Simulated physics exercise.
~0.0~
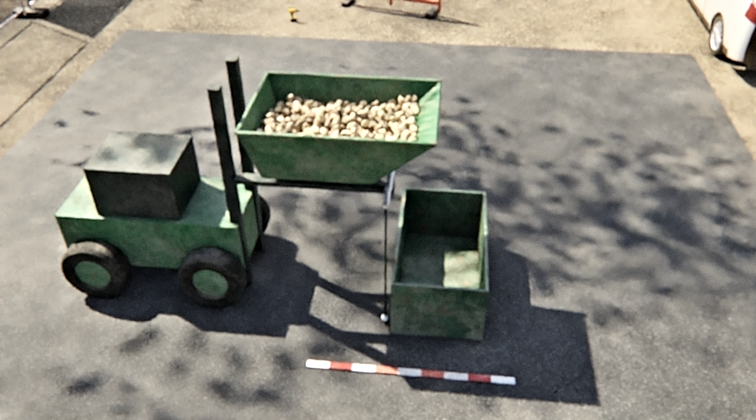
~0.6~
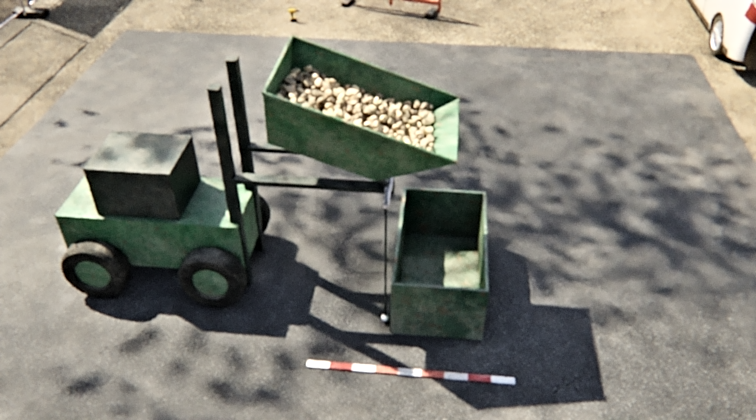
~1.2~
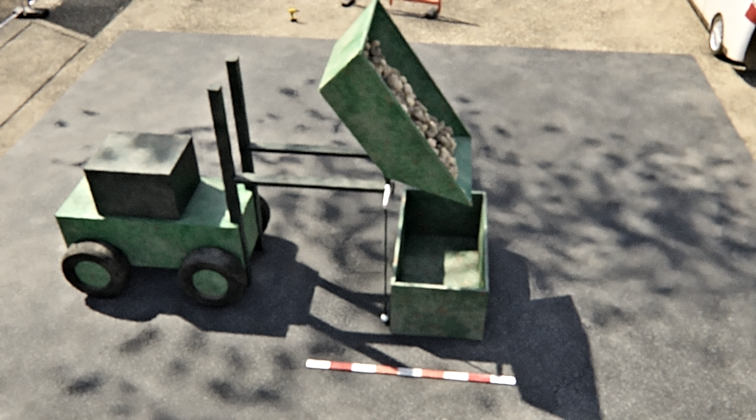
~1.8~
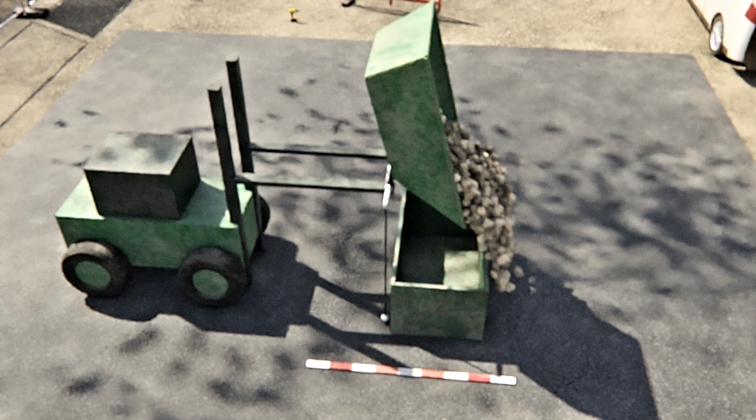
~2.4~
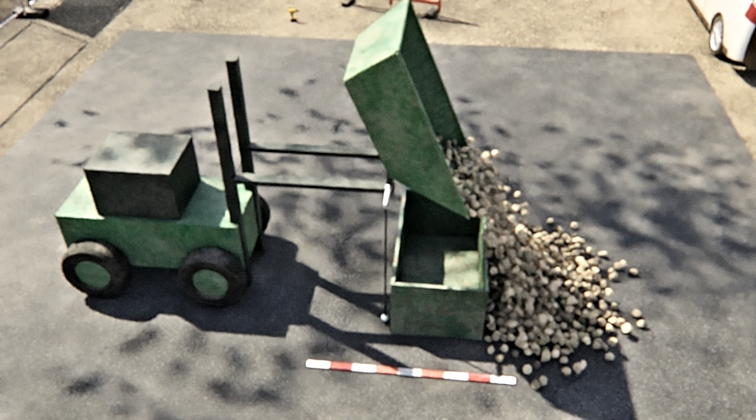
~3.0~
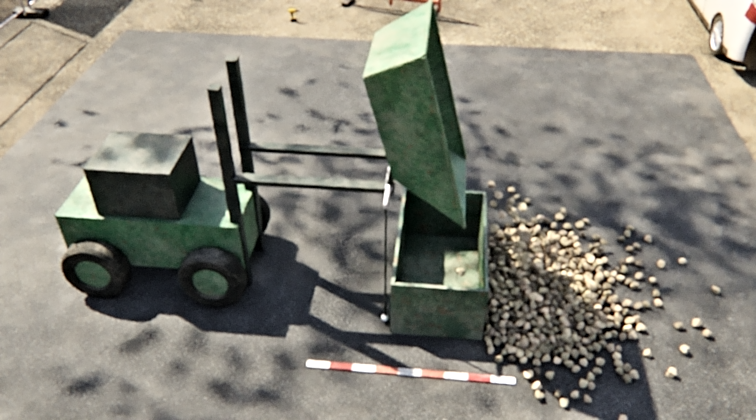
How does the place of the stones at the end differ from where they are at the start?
At the start the stones lie in the raised skip, and at the end they are spread over the ground to the right of the bin.
